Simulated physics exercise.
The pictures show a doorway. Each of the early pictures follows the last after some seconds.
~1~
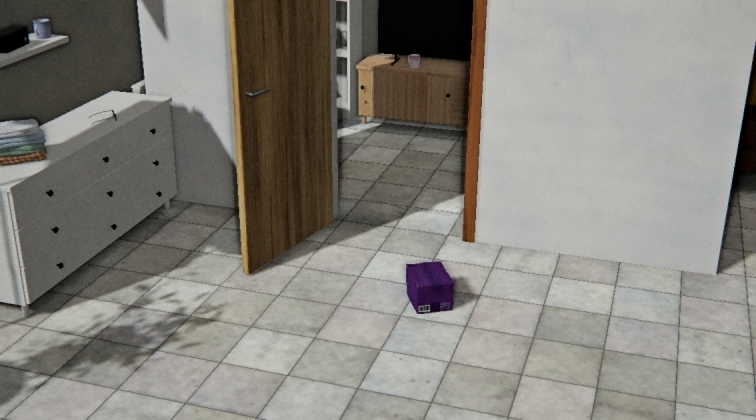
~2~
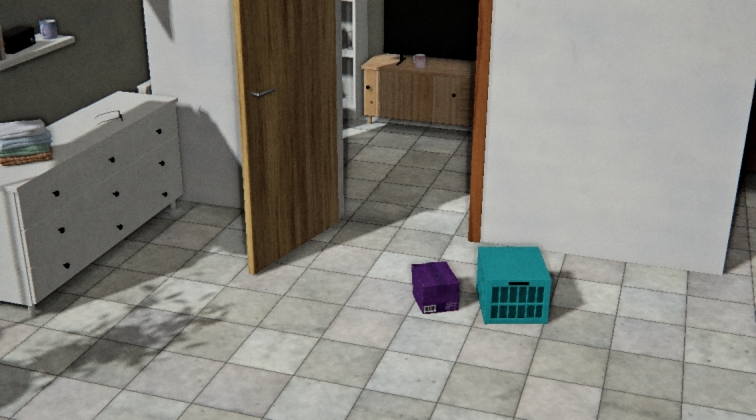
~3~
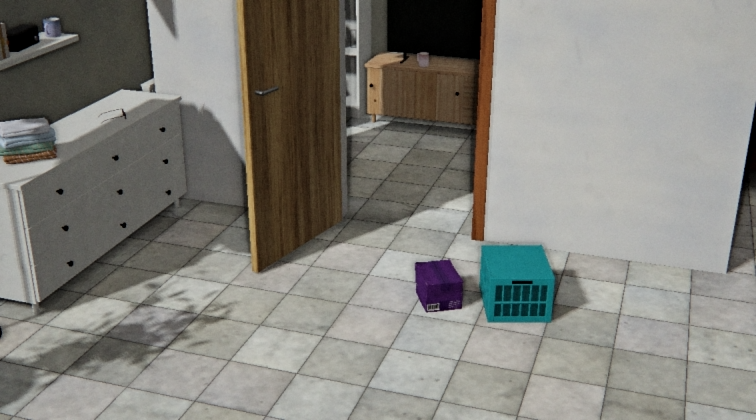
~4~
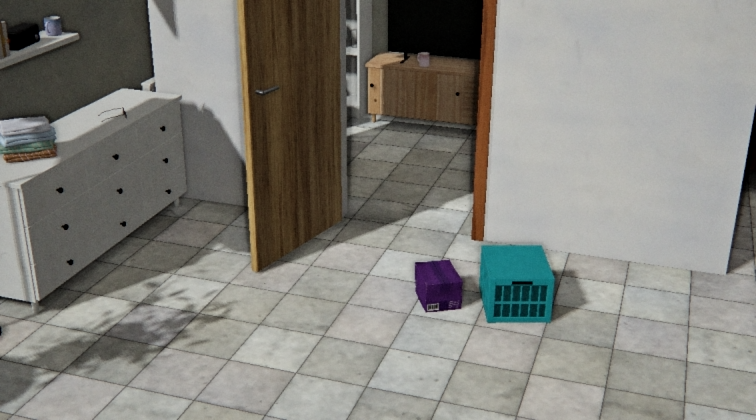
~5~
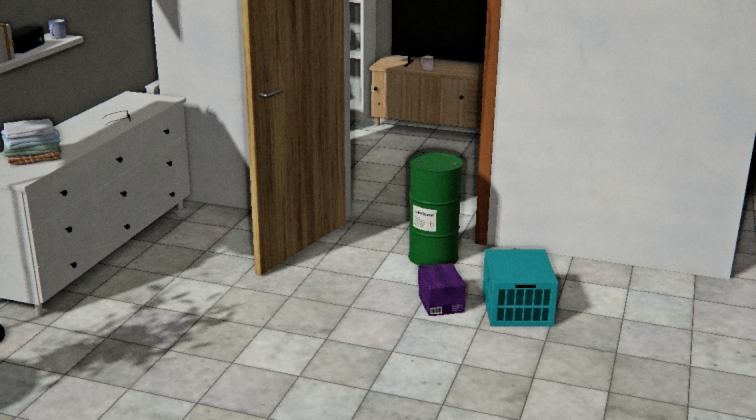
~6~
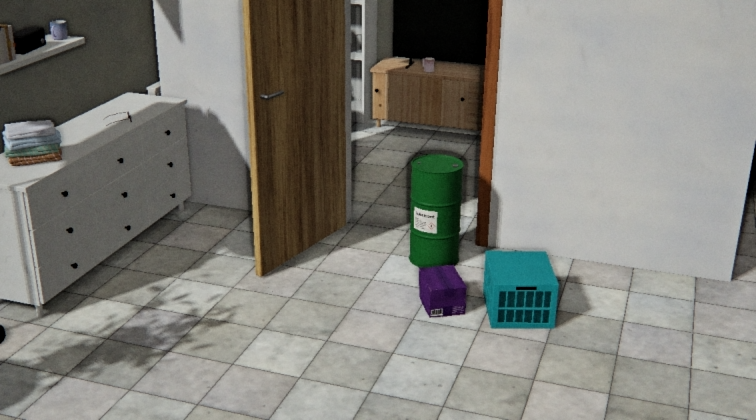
The camera drifts very slightly left, looking down from a raised viewpoint at a tiled room and an open doorway. A brown wooden door stands wide open and still, with a white dresser at left, a wooden cabinet beyond, and a purple parcel on the floor. A turquoise crate appears to the parcel's right, then a green drum appears behind the parcel, with nobody seen placing either.
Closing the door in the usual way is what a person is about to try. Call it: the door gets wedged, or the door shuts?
It gets wedged.
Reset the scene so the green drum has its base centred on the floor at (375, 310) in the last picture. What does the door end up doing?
Then it swings home.
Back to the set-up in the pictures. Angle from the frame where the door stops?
The door ends up some 35° open.
Then, 0.60 s after the last picture, door 90° open.
Then, 1.10 s after the last picture, door 67° open.
Then, 1.60 s after the last picture, door 41° open.
At rest, door 33° open; all 3 in place. Seen from the same camera at the end, green drum near (437, 211).
